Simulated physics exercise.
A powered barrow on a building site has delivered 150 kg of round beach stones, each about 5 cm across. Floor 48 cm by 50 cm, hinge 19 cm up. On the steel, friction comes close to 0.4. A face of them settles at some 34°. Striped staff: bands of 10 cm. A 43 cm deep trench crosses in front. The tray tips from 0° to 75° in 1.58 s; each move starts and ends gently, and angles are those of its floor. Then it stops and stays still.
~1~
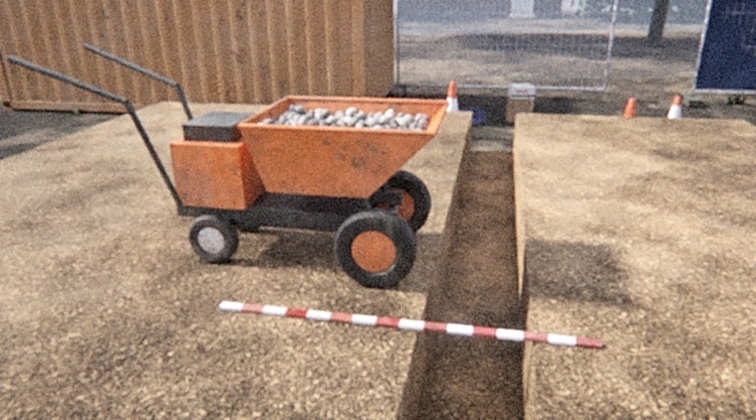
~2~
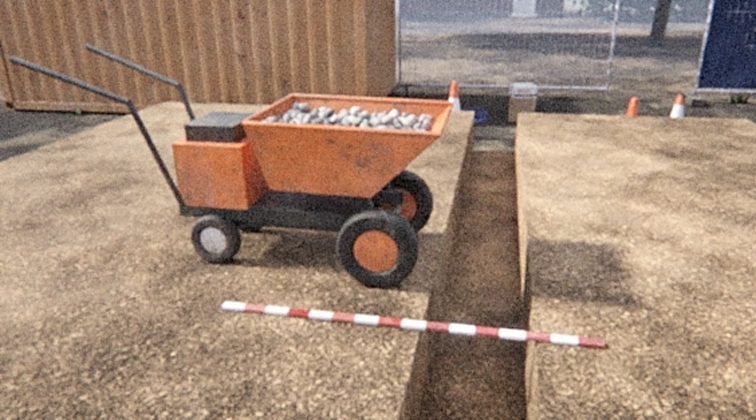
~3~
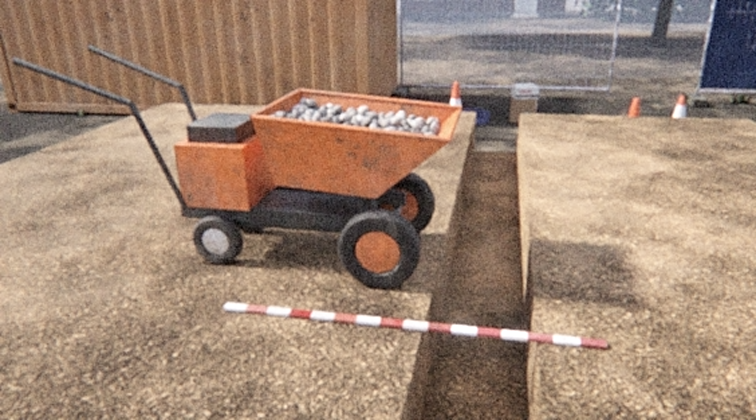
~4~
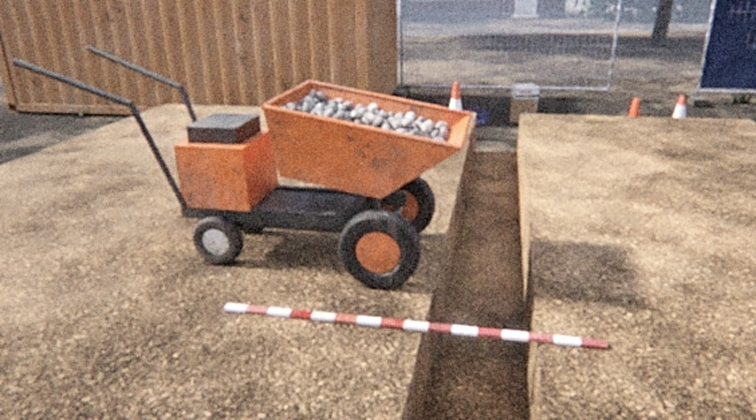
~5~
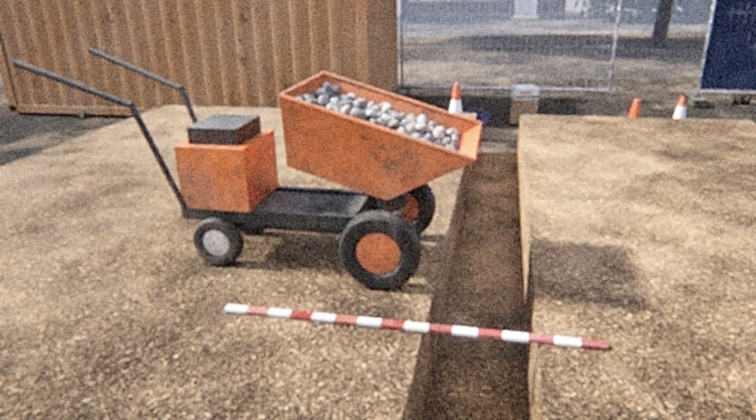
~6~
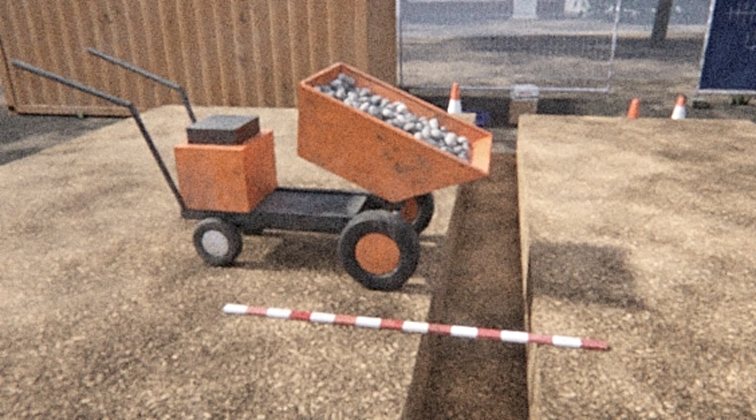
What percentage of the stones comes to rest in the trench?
About 36 per cent.
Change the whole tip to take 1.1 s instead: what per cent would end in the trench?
In that case some 30 per cent.
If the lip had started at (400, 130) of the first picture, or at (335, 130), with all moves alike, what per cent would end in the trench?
The first gives about 80 percent and the second about 100 percent.
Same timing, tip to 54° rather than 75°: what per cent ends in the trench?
Roughly 35%.
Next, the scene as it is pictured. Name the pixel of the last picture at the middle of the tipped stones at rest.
Around (565, 270).
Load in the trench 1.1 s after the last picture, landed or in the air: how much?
Close to 15 per cent has got there by then.
Then, 0.6 s after the last picture the floor is at 63°, 98 % in the tray, 1 % in the trench, 1 % past the trench; the foremost stones are at (546, 258).
Then, 1.1 s after the last picture the floor is at 75°, 33 % in the tray, 13 % in the trench, 53 % past the trench; the foremost stones are at (687, 277).
Then, 1.4 s after the last picture the floor is at 75°, 9 % in the tray, 24 % in the trench, 67 % past the trench; the foremost stones are past the picture's edge.
Then, 3.4 s after the last picture the floor is at 75°, 0 % in the tray, 36 % in the trench, 64 % past the trench; the foremost stones are past the picture's edge.
